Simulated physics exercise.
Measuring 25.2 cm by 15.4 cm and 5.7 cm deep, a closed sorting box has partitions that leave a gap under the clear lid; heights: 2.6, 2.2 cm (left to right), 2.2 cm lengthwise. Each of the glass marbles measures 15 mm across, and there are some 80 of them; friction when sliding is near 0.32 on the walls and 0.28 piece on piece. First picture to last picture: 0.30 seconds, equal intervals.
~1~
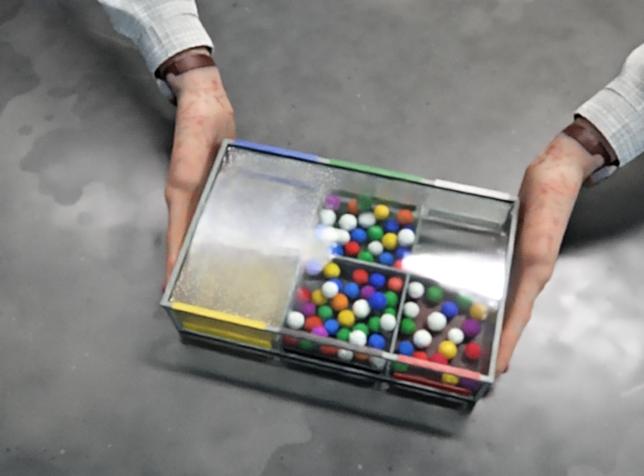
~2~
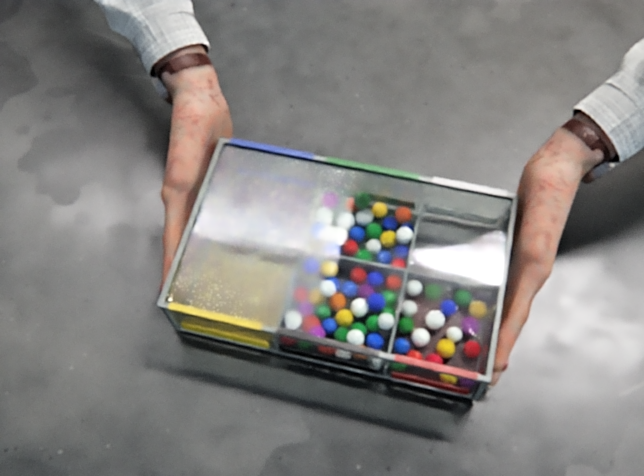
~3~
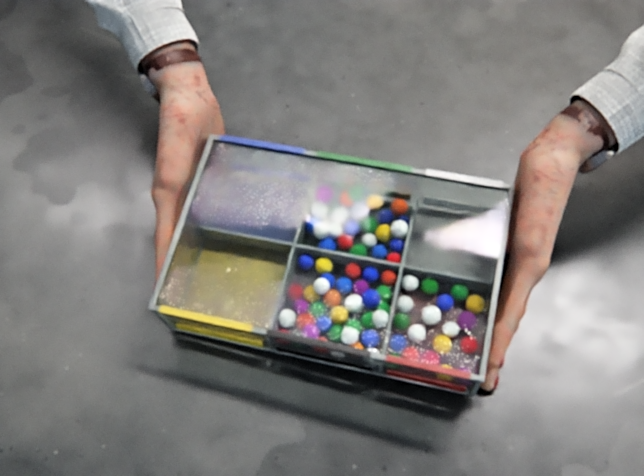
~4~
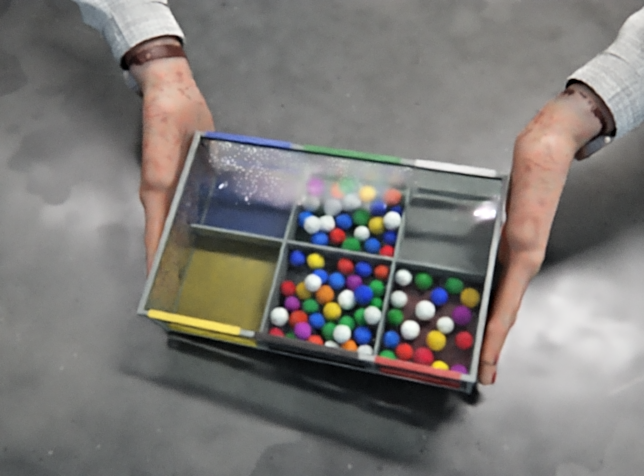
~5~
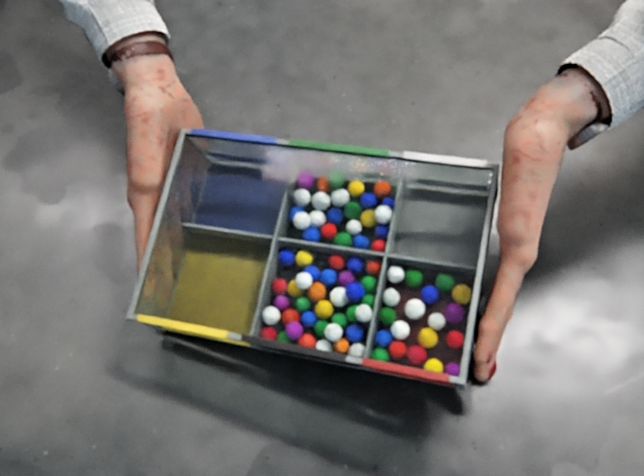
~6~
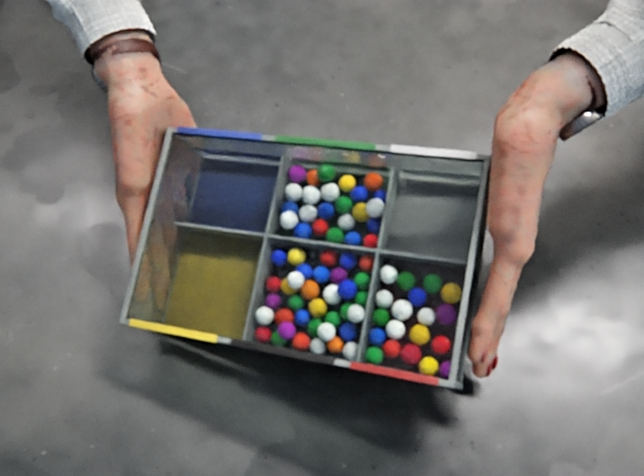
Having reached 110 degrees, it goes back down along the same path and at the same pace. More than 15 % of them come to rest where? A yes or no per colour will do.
Red: No. Blue: No. Green: No. Yellow: Yes. White: No. Black: Yes.
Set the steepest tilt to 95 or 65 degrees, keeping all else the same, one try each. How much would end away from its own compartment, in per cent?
First try: Around 80 %; second try: Around 5 %.
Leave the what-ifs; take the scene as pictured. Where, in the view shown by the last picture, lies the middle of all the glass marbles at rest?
I'd put it at about (240, 302).
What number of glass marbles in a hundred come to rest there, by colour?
Red: 0 %, blue: 0 %, green: 0 %, yellow: 70 %, white: 0 %, black: 30 %.
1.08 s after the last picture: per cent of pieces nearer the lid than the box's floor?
Share: Approx. 80 %.
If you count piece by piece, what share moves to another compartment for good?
The answer is close to 90 percent.
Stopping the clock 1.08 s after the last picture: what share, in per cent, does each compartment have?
It splits as red 5, blue 5, green 5, yellow 40, white 0 and black 45 percent.
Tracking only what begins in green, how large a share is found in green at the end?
Around 0 percent stays put.
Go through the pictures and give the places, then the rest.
Box tilt 0 degrees, front corners at (167, 302) and (488, 378); red 25 %, green 30 %, black 45 %, in the first picture.
Box tilt 1 degrees, front corners at (164, 303) and (485, 377), in the second picture.
Box tilt 5 degrees, front corners at (155, 306) and (479, 376), lowest corner left front, in the third picture.
Box tilt 11 degrees, front corners at (144, 310) and (470, 376), lowest corner left front, in the fourth picture.
Box tilt 16 degrees, front corners at (134, 315) and (459, 378), lowest corner left front, in the fifth picture.
Box tilt 21 degrees, front corners at (127, 319) and (449, 381), lowest corner left front; red 25 %, green 30 %, black 45 %, in the sixth picture.
Then, 1.08 s after the last picture, tilt 110 degrees; red 5 %, blue 5 %, green 5 %, yellow 40 %, black 45 %.
Then, 1.79 s after the last picture, tilt 49 degrees; yellow 70 %, black 30 %.
Then, 2.54 s after the last picture, tilt 0 degrees; yellow 70 %, black 30 %.
In the end, red 0 %, blue 0 %, green 0 %, yellow 70 %, white 0 %, black 30 %.
